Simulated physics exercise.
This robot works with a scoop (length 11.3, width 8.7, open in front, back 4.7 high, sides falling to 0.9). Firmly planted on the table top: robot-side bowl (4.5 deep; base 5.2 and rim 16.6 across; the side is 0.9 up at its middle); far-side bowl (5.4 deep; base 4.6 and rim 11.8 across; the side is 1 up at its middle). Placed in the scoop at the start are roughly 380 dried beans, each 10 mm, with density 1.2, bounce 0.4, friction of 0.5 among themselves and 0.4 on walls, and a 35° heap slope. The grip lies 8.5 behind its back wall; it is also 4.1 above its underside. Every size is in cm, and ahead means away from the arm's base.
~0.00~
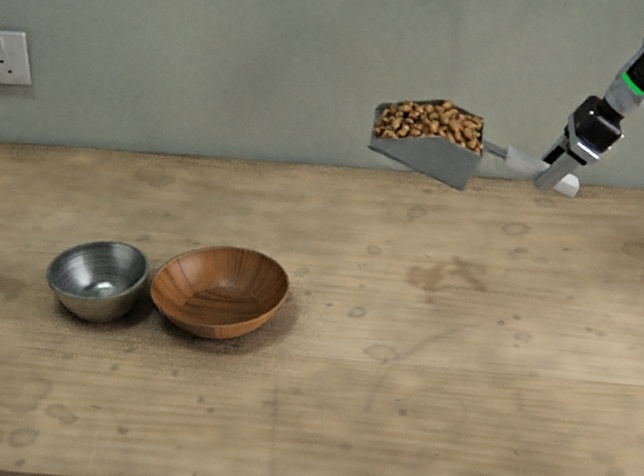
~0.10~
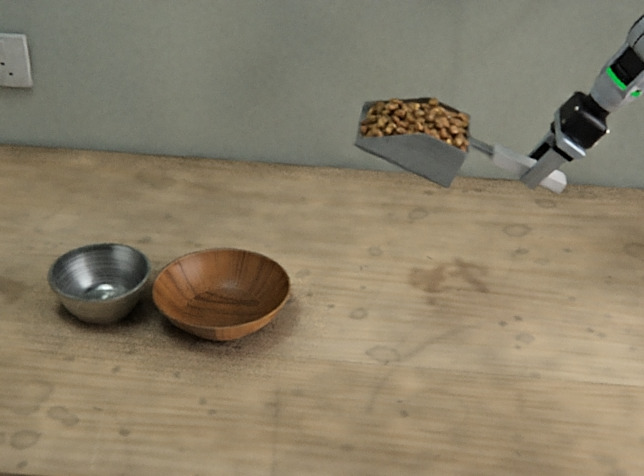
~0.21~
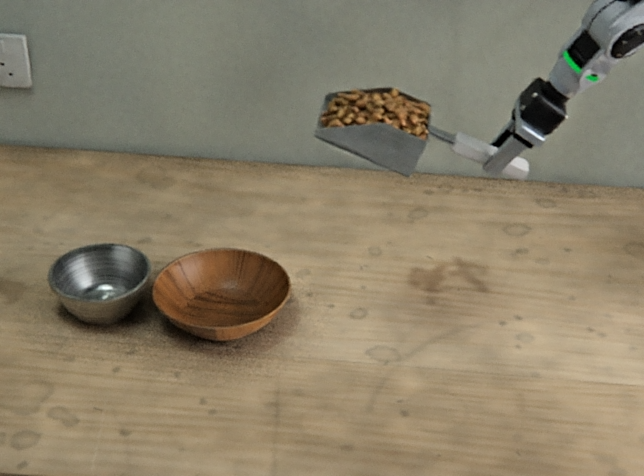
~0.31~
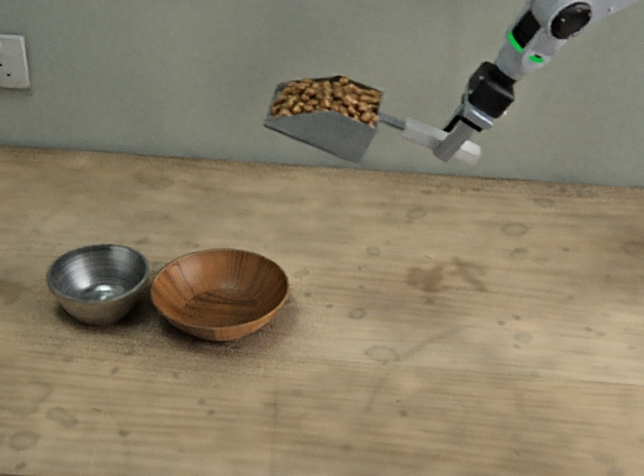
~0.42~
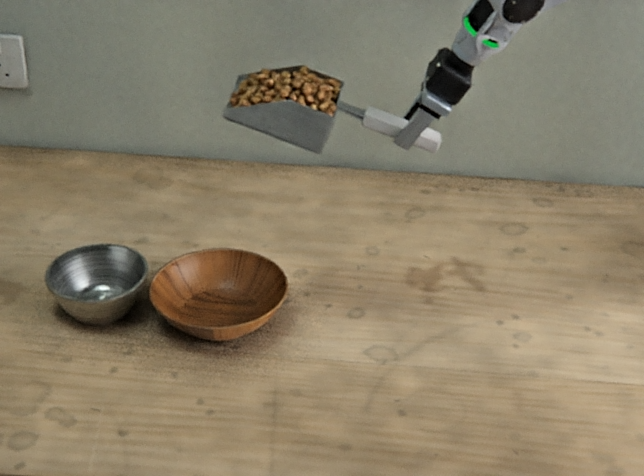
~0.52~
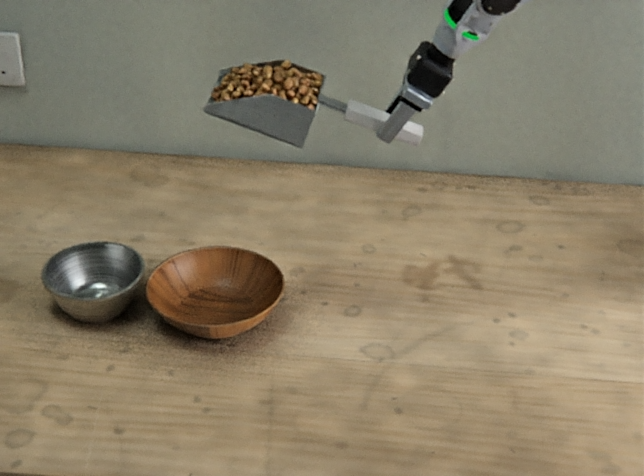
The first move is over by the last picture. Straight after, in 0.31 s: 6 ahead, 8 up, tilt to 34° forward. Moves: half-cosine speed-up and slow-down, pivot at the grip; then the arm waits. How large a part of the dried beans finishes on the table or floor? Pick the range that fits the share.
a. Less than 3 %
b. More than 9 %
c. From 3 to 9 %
Option b: More than 9 %.
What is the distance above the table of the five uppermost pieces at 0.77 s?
Somewhere around 32 cm above the tabletop.
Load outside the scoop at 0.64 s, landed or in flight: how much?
About 0 per cent.
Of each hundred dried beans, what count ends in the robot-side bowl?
Estimate: Close to 70 %.
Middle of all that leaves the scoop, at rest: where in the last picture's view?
(189, 303).
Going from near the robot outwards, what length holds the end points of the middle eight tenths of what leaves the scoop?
It spans some 18 centimetres.
After 0.64 s, level, highest piece 33 above the table; 385 on the scoop.
After 0.77 s, tilted 29° forward, highest piece 31 above the table; 368 on the scoop, 17 in flight or on a rim.
After 1.03 s, tilted 34° forward, highest piece 27 above the table; 130 in the robot-side bowl, 103 on the scoop, 13 on the table or floor, 7 in the far-side bowl, 132 in flight or on a rim.
After 2.08 s, tilted 34° forward, highest piece 6 above the table; 275 in the robot-side bowl, 87 on the table or floor, 20 in the far-side bowl, 3 in flight or on a rim.
In the end, 275 in the robot-side bowl, 87 on the table or floor, 20 in the far-side bowl, 3 in flight or on a rim. That is 23 % on the table or floor.
